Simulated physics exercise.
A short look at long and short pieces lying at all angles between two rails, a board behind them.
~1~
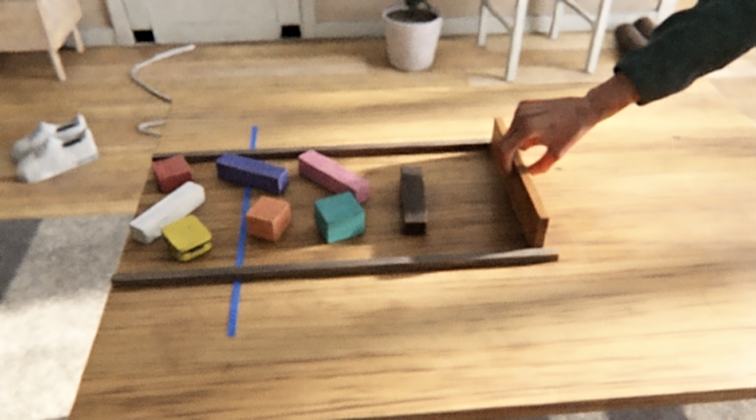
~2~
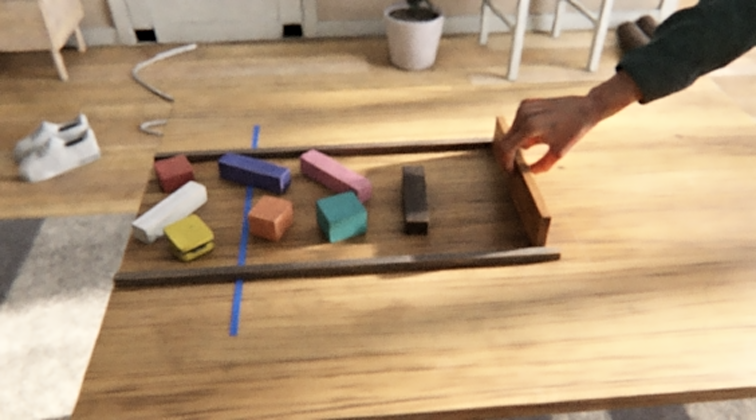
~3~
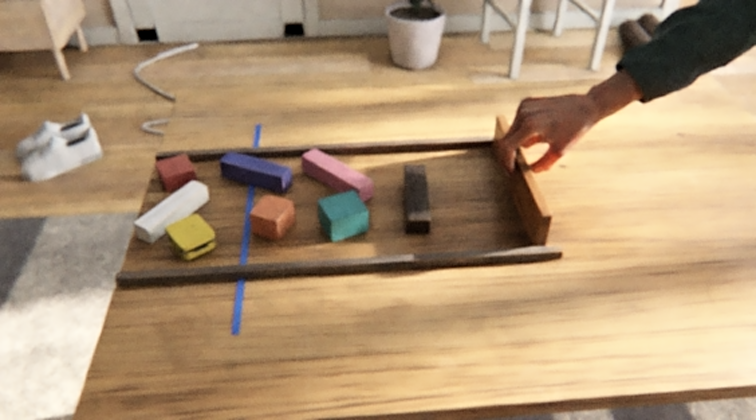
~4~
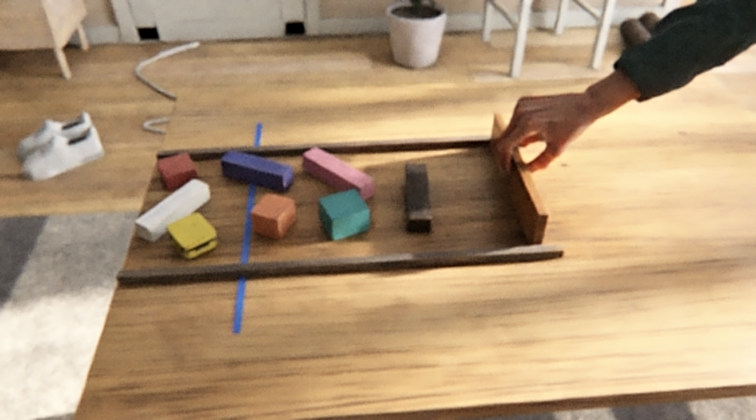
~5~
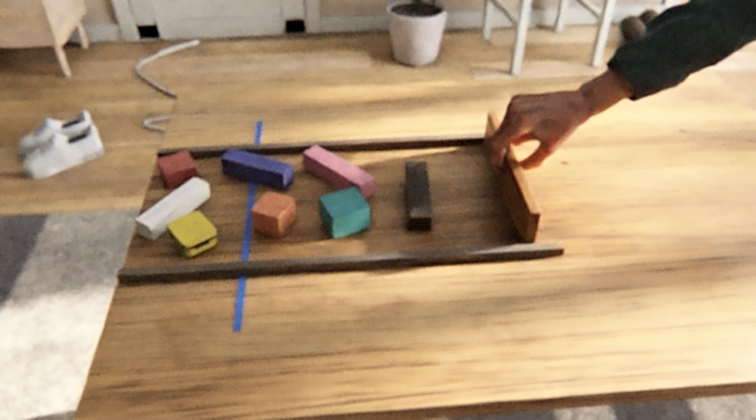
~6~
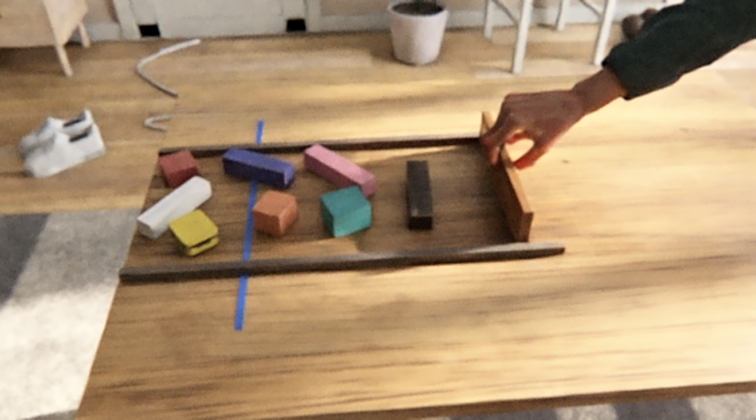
A hand in a dark green sleeve holds a wooden board upright at the right end of two dark rails on a wooden surface, seen from above at a slant. Between the rails lie red, white, yellow, blue, orange, pink, turquoise and black pieces, with blue tape crossing at left. The view drifts very slightly, then the hand slides the board a little leftward while the pieces stay put.
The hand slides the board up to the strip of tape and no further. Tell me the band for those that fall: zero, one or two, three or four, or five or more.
In the end the number that fall off is zero.
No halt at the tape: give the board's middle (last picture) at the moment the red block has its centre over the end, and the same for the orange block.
At (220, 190) for the red block; at (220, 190) for the orange block.
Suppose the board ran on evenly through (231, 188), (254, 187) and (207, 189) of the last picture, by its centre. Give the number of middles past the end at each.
It would be 1, 0 and 3.
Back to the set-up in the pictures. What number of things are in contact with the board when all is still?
That makes 1.
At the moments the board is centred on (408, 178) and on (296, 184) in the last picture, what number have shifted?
1 and 6.
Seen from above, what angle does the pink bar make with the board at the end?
Near 0 degrees.
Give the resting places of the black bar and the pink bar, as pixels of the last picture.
The black bar at (239, 204), the pink bar at (221, 178).
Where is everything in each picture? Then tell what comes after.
In the first frame, red block (172, 174); white stick (169, 212); yellow case (188, 240); board (516, 179); tape (245, 210).
In the second frame, white stick (171, 211); pink bar (335, 176).
In the third frame, yellow case (192, 239); blue bar (256, 172).
In the fourth frame, red block (177, 171); turquoise block (344, 214).
In the fifth frame, white stick (174, 207); black bar (418, 194).
In the sixth frame, red block (179, 168); white stick (176, 207); yellow case (195, 235); board (503, 173); tape (252, 205).
Early on, none off yet; red block at rest near (179, 168); white stick at rest near (176, 207); yellow case at rest near (195, 235).
Finally, the number that fall off is zero.
